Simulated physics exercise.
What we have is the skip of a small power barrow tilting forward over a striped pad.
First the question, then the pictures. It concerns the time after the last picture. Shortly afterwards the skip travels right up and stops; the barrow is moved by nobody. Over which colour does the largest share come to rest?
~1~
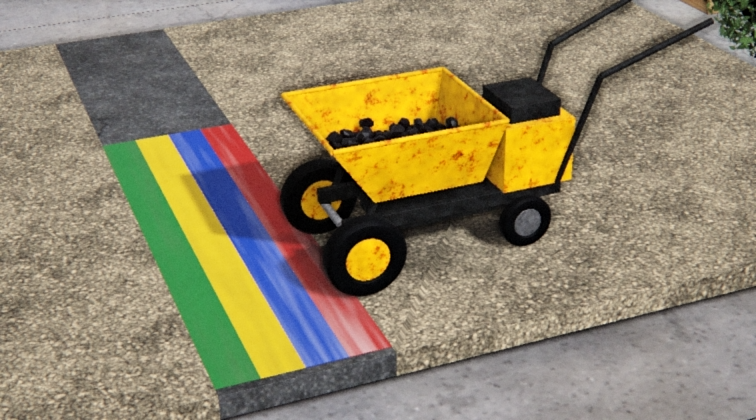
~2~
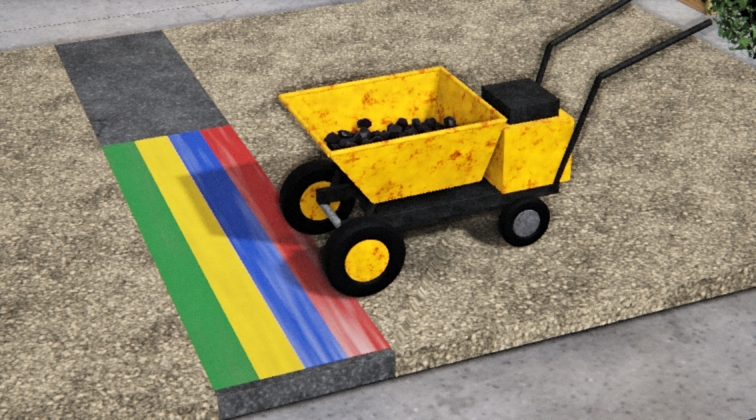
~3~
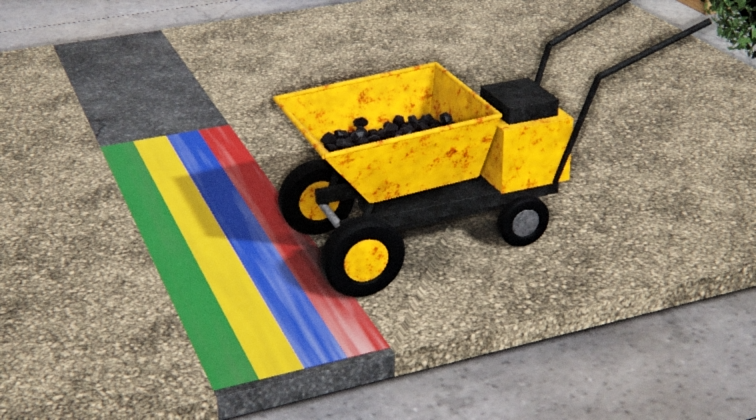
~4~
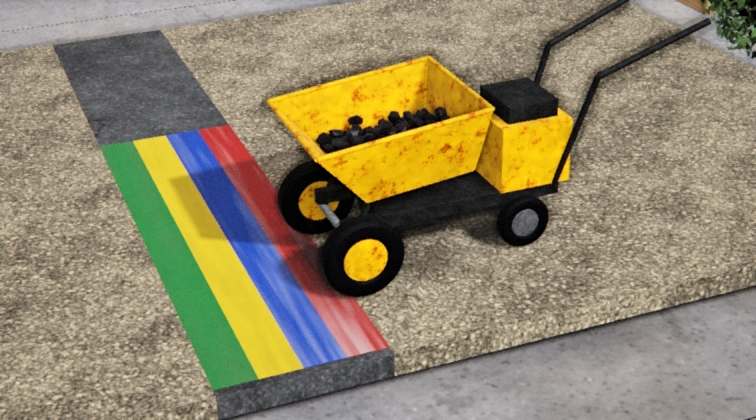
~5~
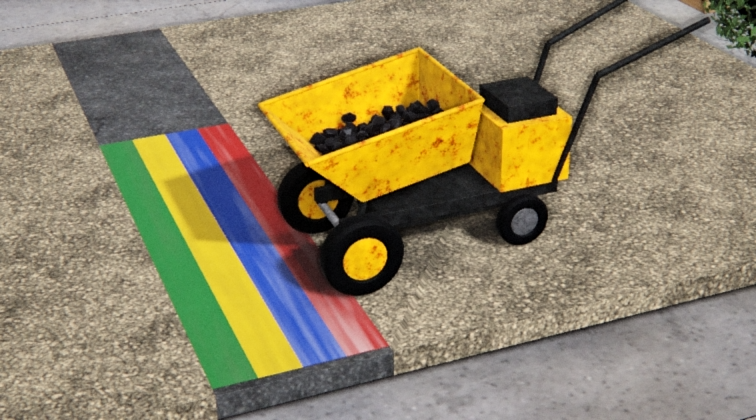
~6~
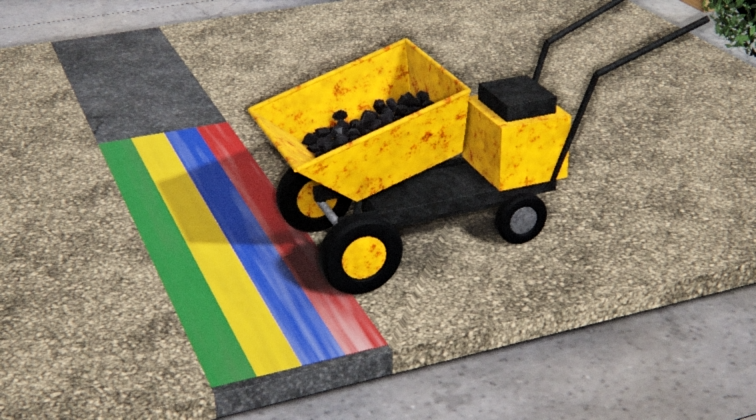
The largest share rests over green.
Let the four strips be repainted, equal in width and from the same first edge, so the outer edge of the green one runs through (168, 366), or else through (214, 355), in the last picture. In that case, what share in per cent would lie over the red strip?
Close to 0 percent, and close to 0 percent.
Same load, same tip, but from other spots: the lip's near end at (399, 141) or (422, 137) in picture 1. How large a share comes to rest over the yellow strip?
In order, 30 % followed by 20 %.
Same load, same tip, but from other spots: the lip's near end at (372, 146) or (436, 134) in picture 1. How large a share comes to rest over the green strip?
Some 20 in a hundred, then some 0 in a hundred.
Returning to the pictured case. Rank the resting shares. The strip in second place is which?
The answer is the yellow one.
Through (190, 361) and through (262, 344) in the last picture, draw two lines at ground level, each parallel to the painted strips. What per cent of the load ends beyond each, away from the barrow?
About 20 and 80 %.
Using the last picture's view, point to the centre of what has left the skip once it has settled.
Roughly pixel (186, 282).
Just after the last frame, skip tipped steeply; every one in the skip.
A moment on, skip tipped right over; almost all in the skip; just a few over the yellow strip; about a tenth over the green strip.
Further on, skip tipped right over; roughly a quarter in the skip; about a tenth over the yellow strip; roughly half over the green strip; roughly a quarter off the paint.
When it is over, skip tipped right over; roughly a quarter in the skip; not one over the red strip; not one over the blue strip; about a tenth over the yellow strip; roughly half over the green strip; roughly a quarter off the paint.
